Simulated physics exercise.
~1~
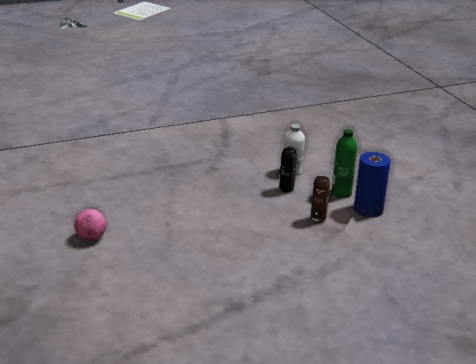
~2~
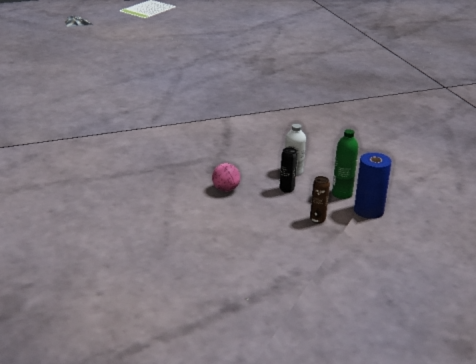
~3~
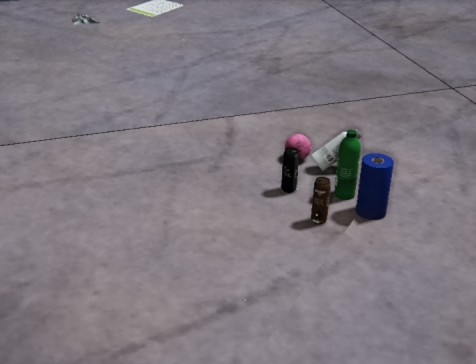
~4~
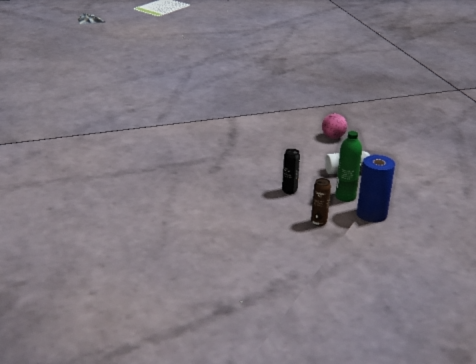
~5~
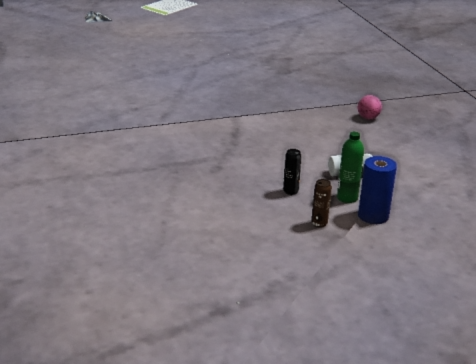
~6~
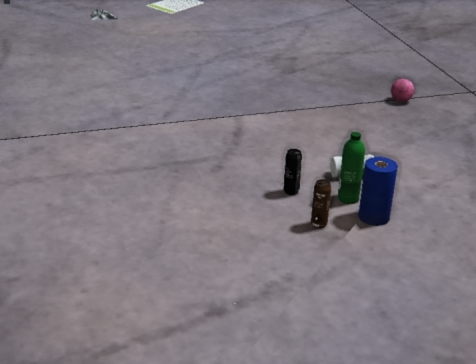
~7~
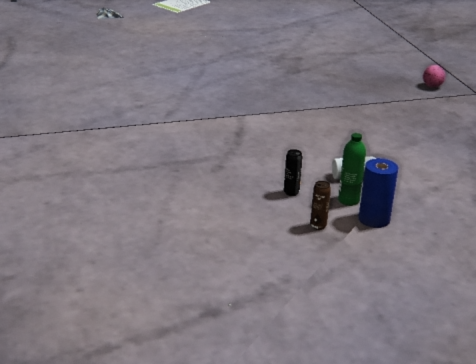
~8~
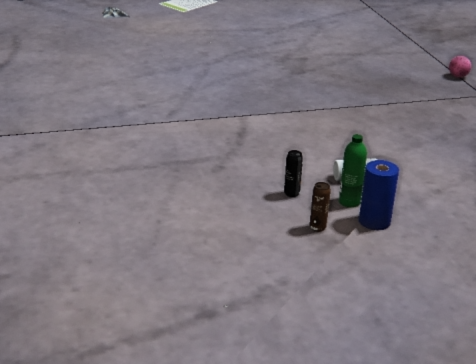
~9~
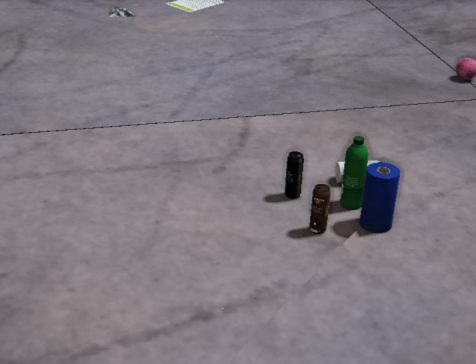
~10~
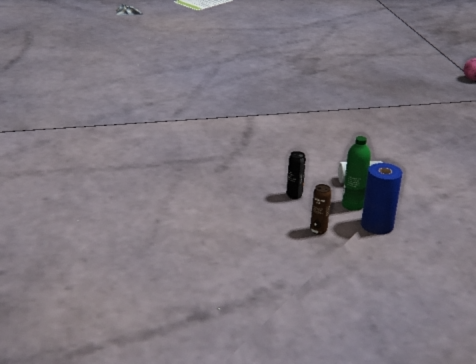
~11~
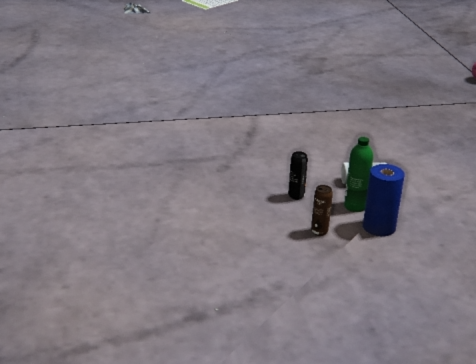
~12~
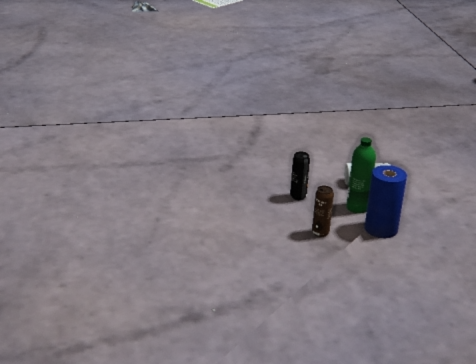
On a grey, marbled floor crossed by thin dark seams, a pink ball rolls in from the left toward a small cluster made up of a white bottle, a green bottle, a black can, a brown can and a blue roll. It passes behind the black can and knocks the white bottle, which tips over to the right. The ball rolls on behind the green bottle while the white bottle comes down on its side. Continuing toward the upper right, the ball crosses a seam and leaves view at the right edge. The white bottle lies partly hidden behind the green one, and the other four objects still stand.
